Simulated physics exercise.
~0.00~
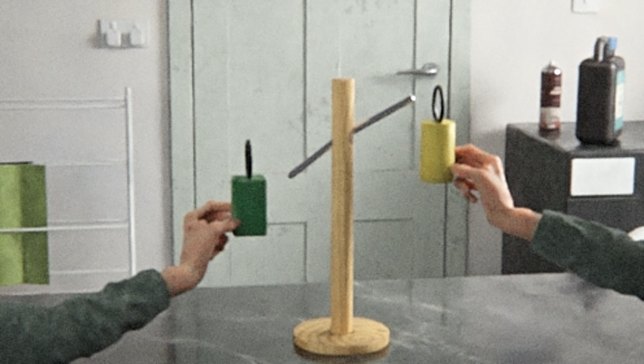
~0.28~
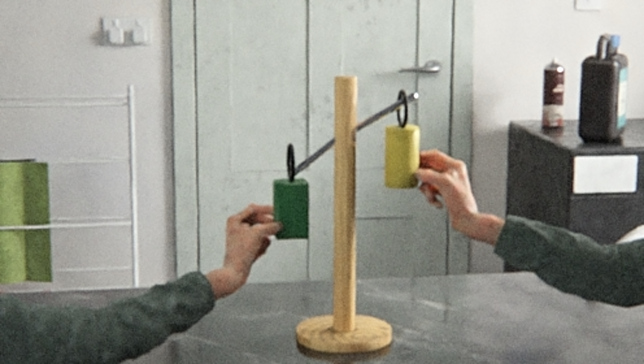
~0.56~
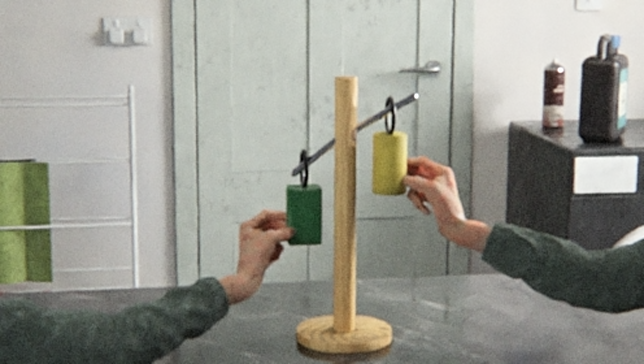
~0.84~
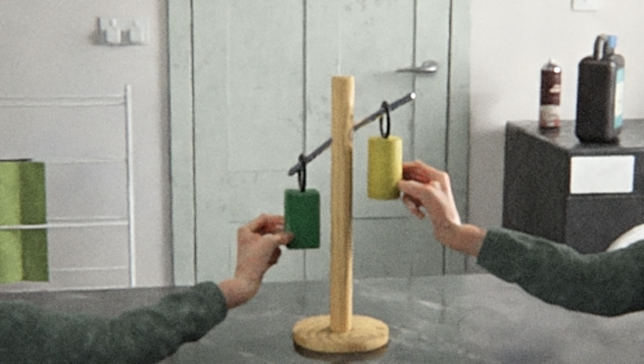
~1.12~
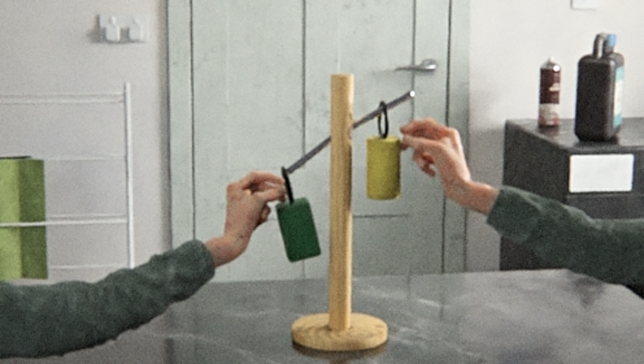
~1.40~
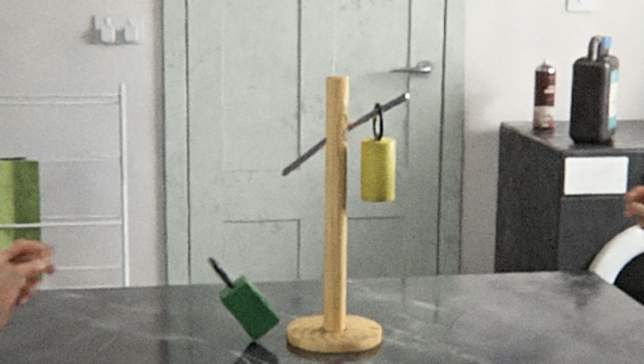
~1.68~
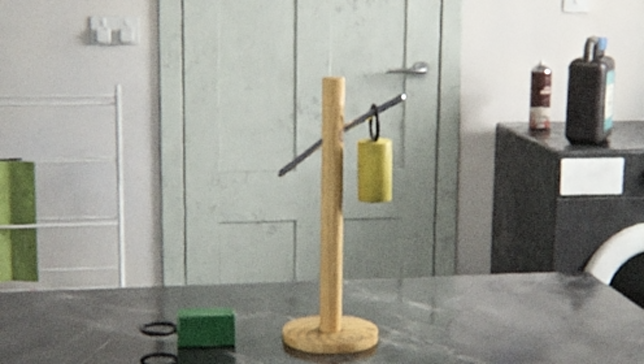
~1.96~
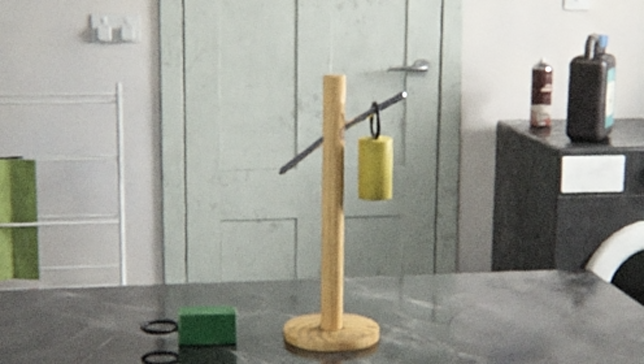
In this clip, two hands bring a green block and a yellow cylinder, each with a black ring, onto a slanted rod on a wooden stand, then let go; the green block slides off and drops to the table while the yellow cylinder stays hanging.
